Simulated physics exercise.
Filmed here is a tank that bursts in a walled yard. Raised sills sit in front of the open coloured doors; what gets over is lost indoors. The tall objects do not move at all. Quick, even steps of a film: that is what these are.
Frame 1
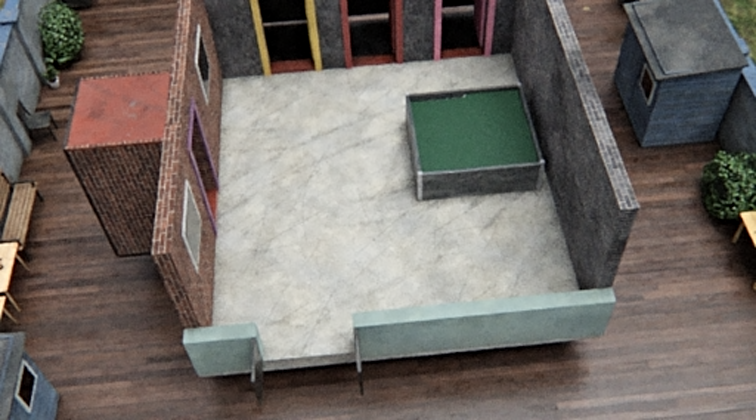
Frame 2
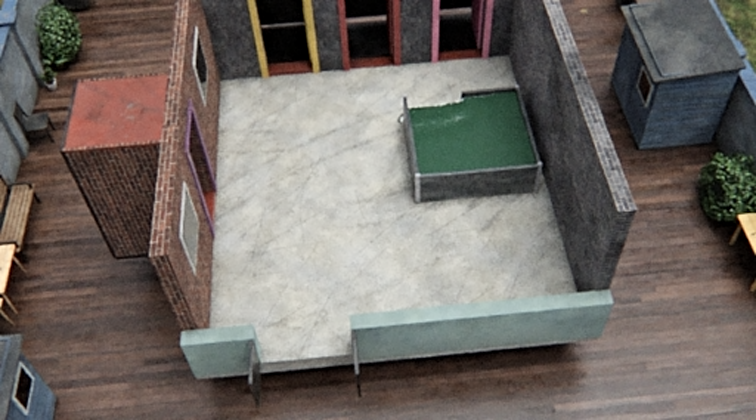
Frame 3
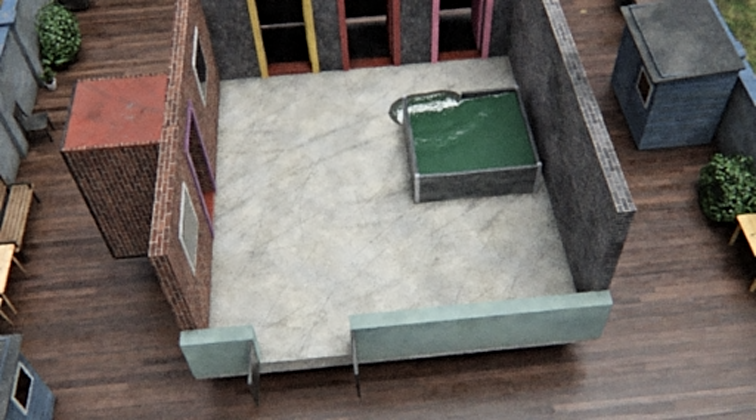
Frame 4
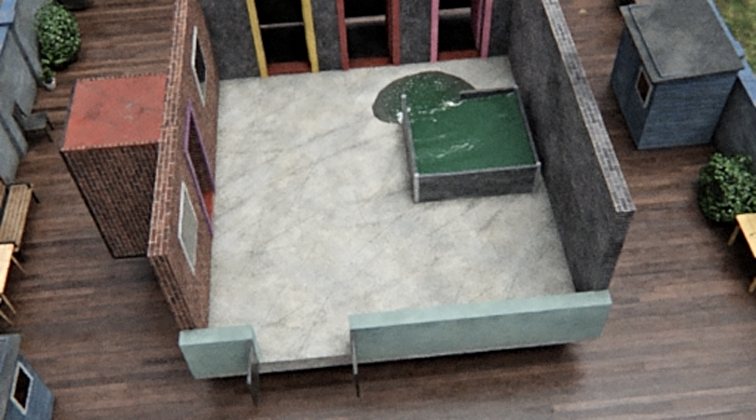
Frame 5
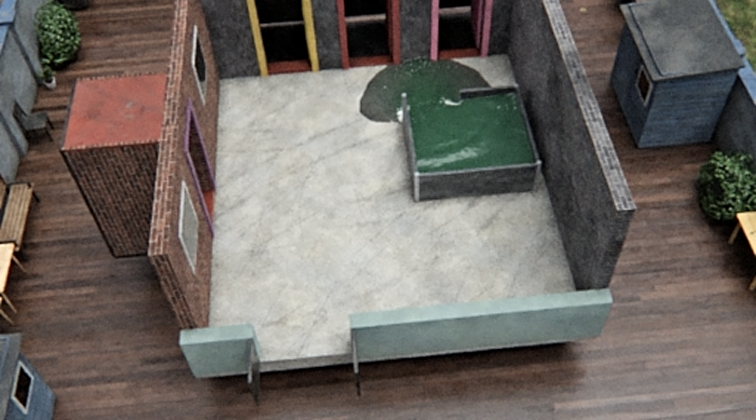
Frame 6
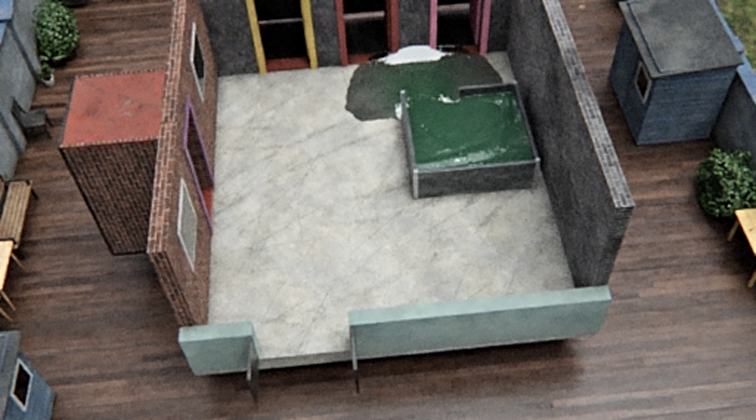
Green water in a square tank inside a walled yard starts pouring over its far side, near the left corner. It spreads across the pale floor as a dark, widening puddle behind and to the left of the tank, reaching back toward the coloured doorways, while the walls and sheds stay still.
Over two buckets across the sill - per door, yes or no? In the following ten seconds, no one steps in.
Red door yes, purple door no, pink door yes, yellow door no.
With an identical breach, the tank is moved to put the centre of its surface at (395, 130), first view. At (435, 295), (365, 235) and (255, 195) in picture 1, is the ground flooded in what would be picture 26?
Spared, spared, hit.
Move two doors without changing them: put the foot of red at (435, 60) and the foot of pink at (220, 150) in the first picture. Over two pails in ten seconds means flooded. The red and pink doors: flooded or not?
Outcome - red door runs over the limit, pink door runs over the limit.
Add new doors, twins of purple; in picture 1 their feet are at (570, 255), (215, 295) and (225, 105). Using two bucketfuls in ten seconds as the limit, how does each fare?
First door doesn't reach it, second door doesn't reach it, third door gets past it.
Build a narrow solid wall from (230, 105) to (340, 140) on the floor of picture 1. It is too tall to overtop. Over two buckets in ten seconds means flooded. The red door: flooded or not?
The red one: Goes past the limit.
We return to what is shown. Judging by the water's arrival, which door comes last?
Result: The purple door.
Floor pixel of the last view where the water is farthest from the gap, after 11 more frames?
My pick would be pixel (219, 77).
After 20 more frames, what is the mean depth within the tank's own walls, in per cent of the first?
Near 42 in a hundred.
A moment on, water covers 15 % of the floor; the red door over two buckets in, the purple door not reached, the pink door over two buckets in, the yellow door not reached.
Next, water covers 20 % of the floor; the red door far over two buckets in, the purple door not reached, the pink door far over two buckets in, the yellow door wet at the sill, nothing in.
Then, water covers 30 % of the floor; the red door far over two buckets in, the purple door not reached, the pink door far over two buckets in, the yellow door wet at the sill, nothing in.
Later, water covers 60 % of the floor; the red door far over two buckets in, the purple door wet at the sill, nothing in, the pink door far over two buckets in, the yellow door wet at the sill, nothing in.
In the end, water covers 85 % of the floor; the red door far over two buckets in, the purple door wet at the sill, nothing in, the pink door far over two buckets in, the yellow door wet at the sill, nothing in.
